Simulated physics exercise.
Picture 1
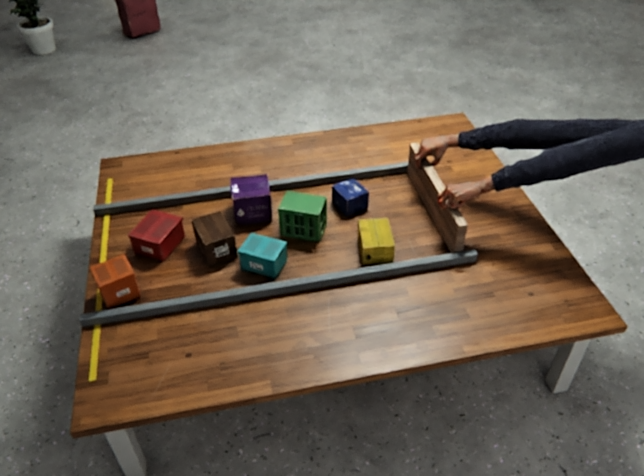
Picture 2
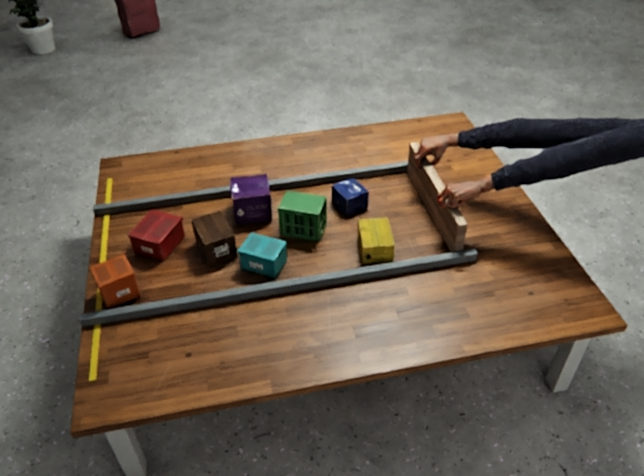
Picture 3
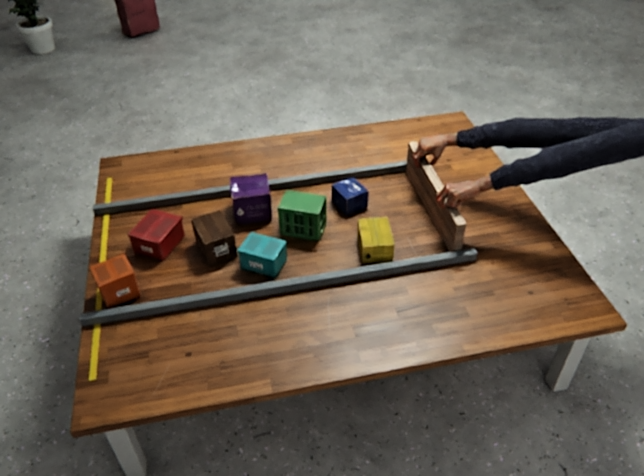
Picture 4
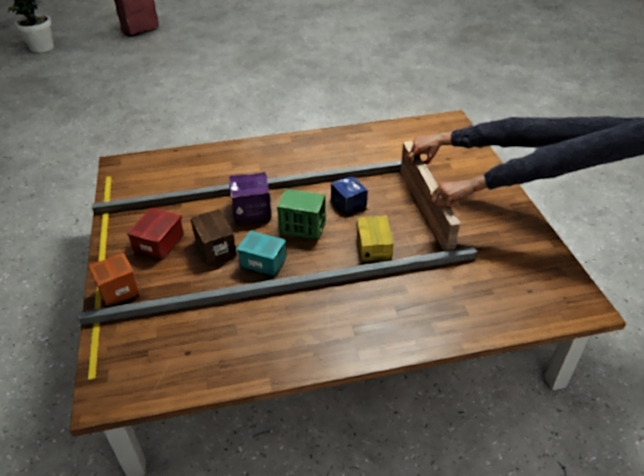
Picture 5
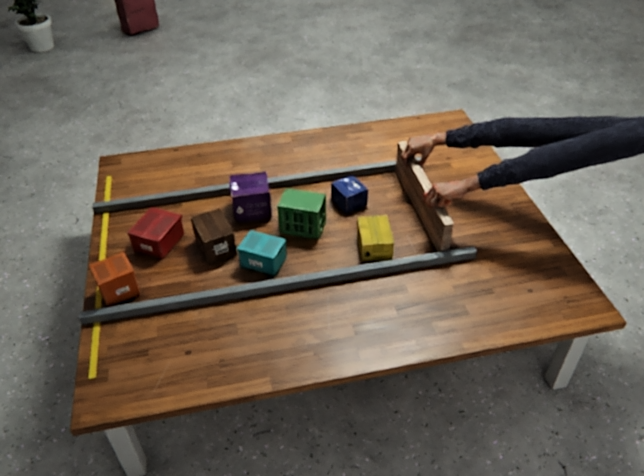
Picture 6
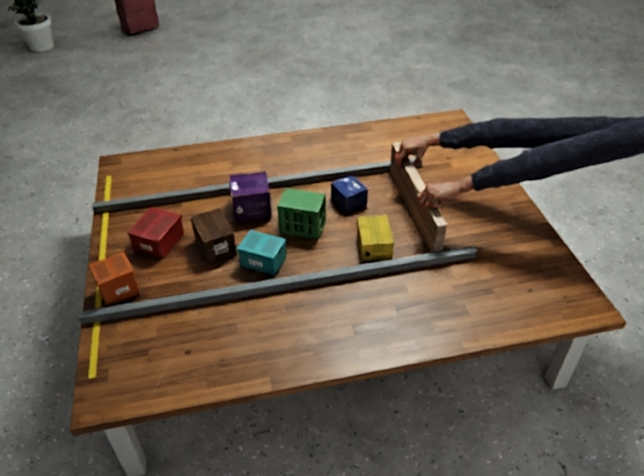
On a wooden table with two grey rails and a yellow tape line, two hands slide a wooden plank a short way left between the rails toward eight colourful boxes, which stay in place.
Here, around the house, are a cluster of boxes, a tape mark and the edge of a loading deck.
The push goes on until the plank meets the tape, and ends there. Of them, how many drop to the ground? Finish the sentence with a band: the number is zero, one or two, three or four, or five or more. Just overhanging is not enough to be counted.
The number is five or more.
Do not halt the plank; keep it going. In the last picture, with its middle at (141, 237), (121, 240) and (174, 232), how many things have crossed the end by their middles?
Place by place: 3, 5 and 1.
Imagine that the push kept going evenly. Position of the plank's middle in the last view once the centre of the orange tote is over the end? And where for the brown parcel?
The middle is at (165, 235) when it's the orange tote, and at (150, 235) when it's the brown parcel.
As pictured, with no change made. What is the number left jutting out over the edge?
1.
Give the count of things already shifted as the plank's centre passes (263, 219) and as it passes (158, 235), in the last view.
One spot: 6. Other spot: 8.
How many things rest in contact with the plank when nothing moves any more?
Contact count: 1.
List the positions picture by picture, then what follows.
In the first frame, orange tote (116, 283); red tote (158, 236); brown parcel (215, 239); plank (434, 196); tape (103, 262).
In the second frame, red tote (158, 235); yellow box (376, 241).
In the third frame, brown parcel (214, 238); turquoise tote (263, 255).
In the fourth frame, orange tote (115, 281); green crate (302, 214).
In the fifth frame, red tote (157, 233); blue box (349, 194).
In the sixth frame, orange tote (116, 280); red tote (157, 233); brown parcel (214, 236); plank (415, 196); tape (102, 259).
Soon after, none off yet; orange tote at rest near (116, 280); red tote at rest near (157, 233); brown parcel at rest near (214, 236).
After that, none off yet; orange tote at rest near (116, 280); red tote displaced a little near (149, 234); brown parcel displaced about its own width near (179, 237).
And then, none off yet; orange tote displaced about its own width near (79, 287); red tote tilting well over near (68, 251); brown parcel displaced well along near (101, 246).
In the end, the number that fall off is five or more; gone, yellow box, green crate, turquoise tote, purple box, brown parcel, red tote and orange tote.
